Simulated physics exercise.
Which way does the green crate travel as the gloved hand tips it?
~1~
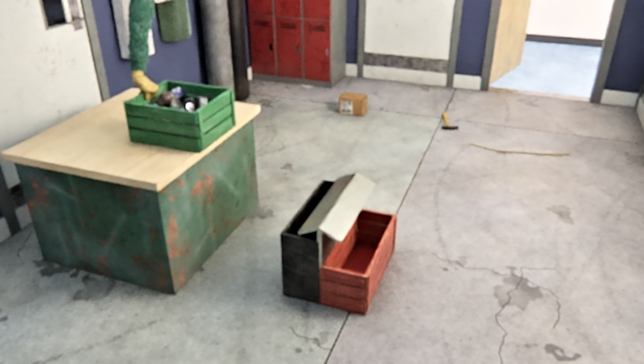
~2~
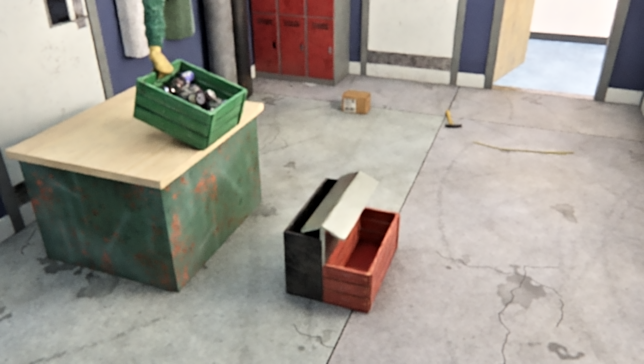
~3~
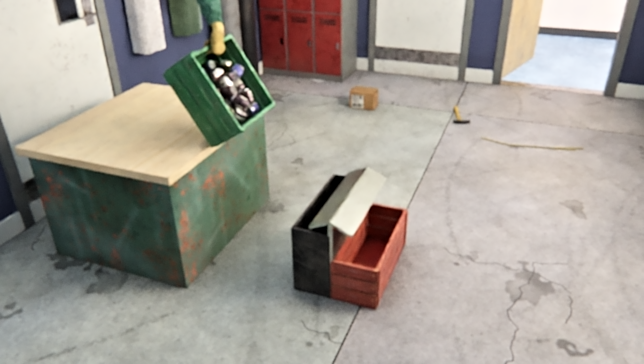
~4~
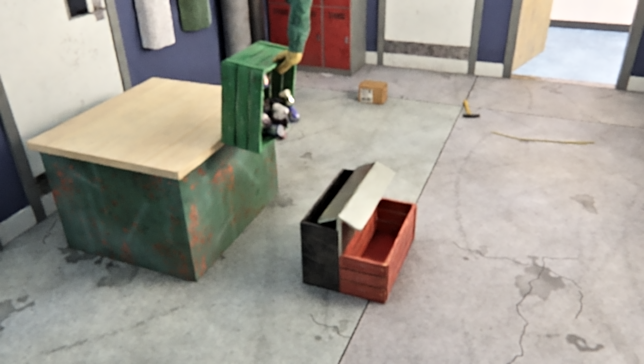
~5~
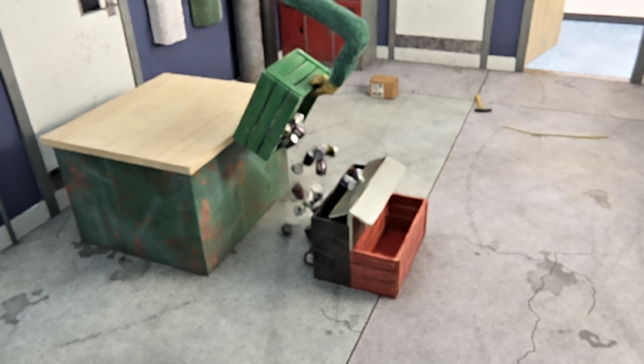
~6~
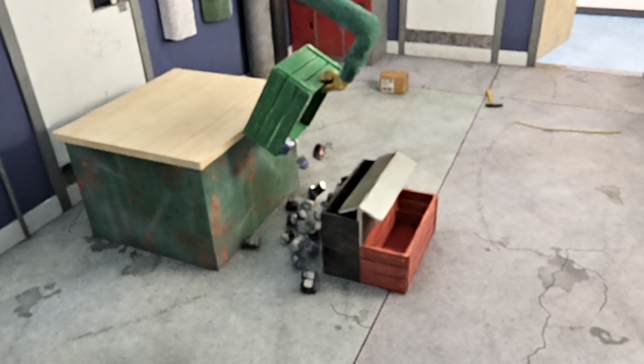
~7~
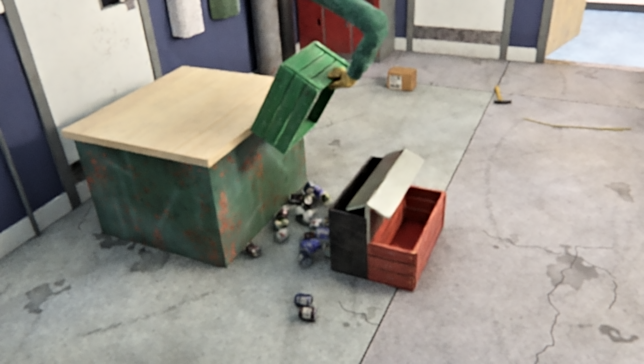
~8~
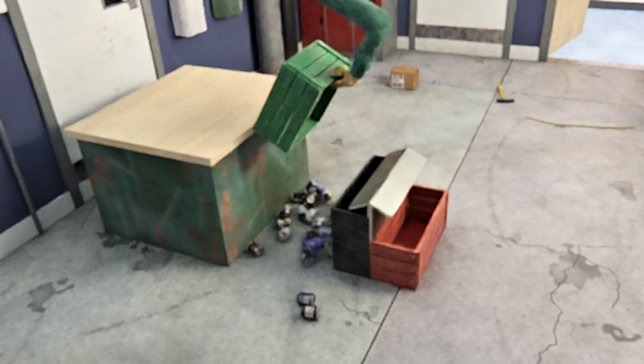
The green crate moves to the right, out past the edge of the bench.
A gloved hand tips a green crate, spilling small cans onto the floor before the trough.
